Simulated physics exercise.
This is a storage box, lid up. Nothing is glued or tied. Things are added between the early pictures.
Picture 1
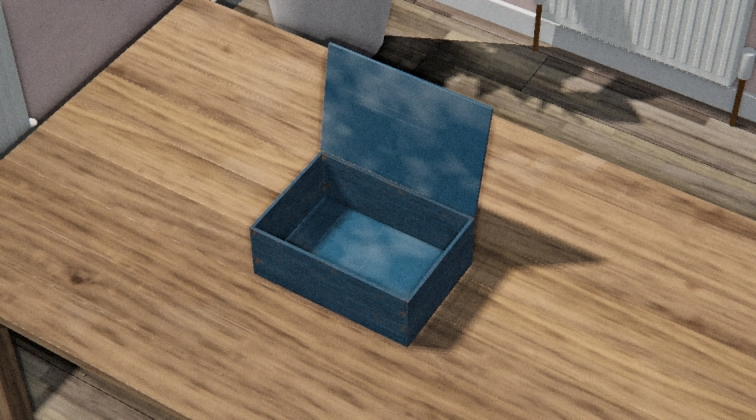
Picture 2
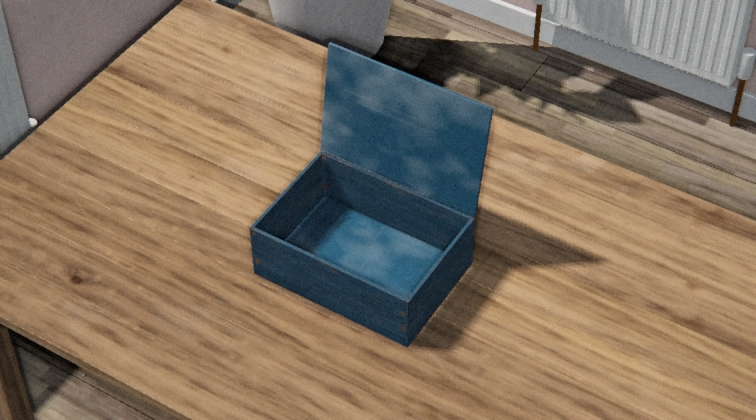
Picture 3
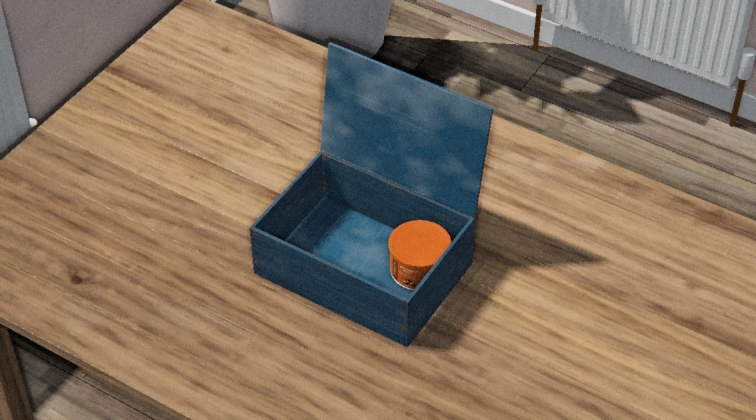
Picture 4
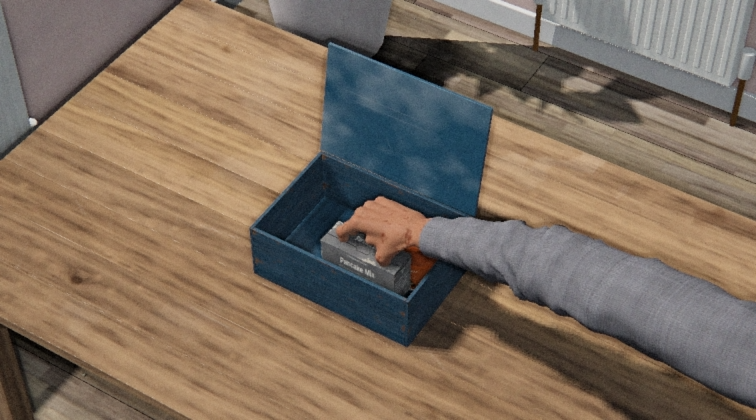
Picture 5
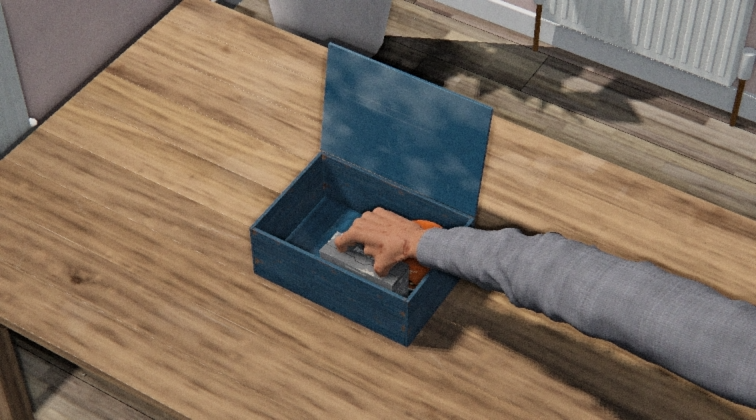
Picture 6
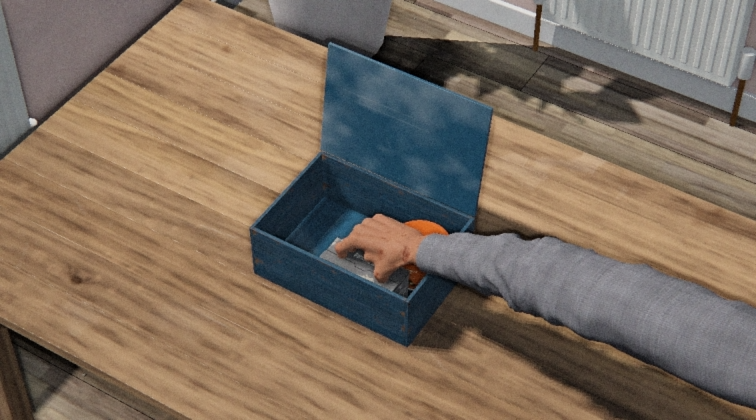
An open blue box sat empty on a wooden table until an orange tub appeared inside it, and then a hand in a grey sleeve lowered a grey carton in beside the tub.
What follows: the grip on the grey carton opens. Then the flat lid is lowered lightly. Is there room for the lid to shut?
Outcome: The lid sits on the rim.
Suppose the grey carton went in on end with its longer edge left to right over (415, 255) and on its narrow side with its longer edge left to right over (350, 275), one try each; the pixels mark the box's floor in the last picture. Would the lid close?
First, it is held up; second, it shuts flat.
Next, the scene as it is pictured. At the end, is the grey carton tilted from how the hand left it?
It keeps its pose.
Then, 1.40 s later than the last frame, lid 80° above the rim.
Then, 1.70 s later than the last frame, lid 50° above the rim.
Then, 1.90 s later than the last frame, lid 16° above the rim.
When it is over, lid shut; both as before. End places, in pixels of the last picture, grey carton near (365, 281).
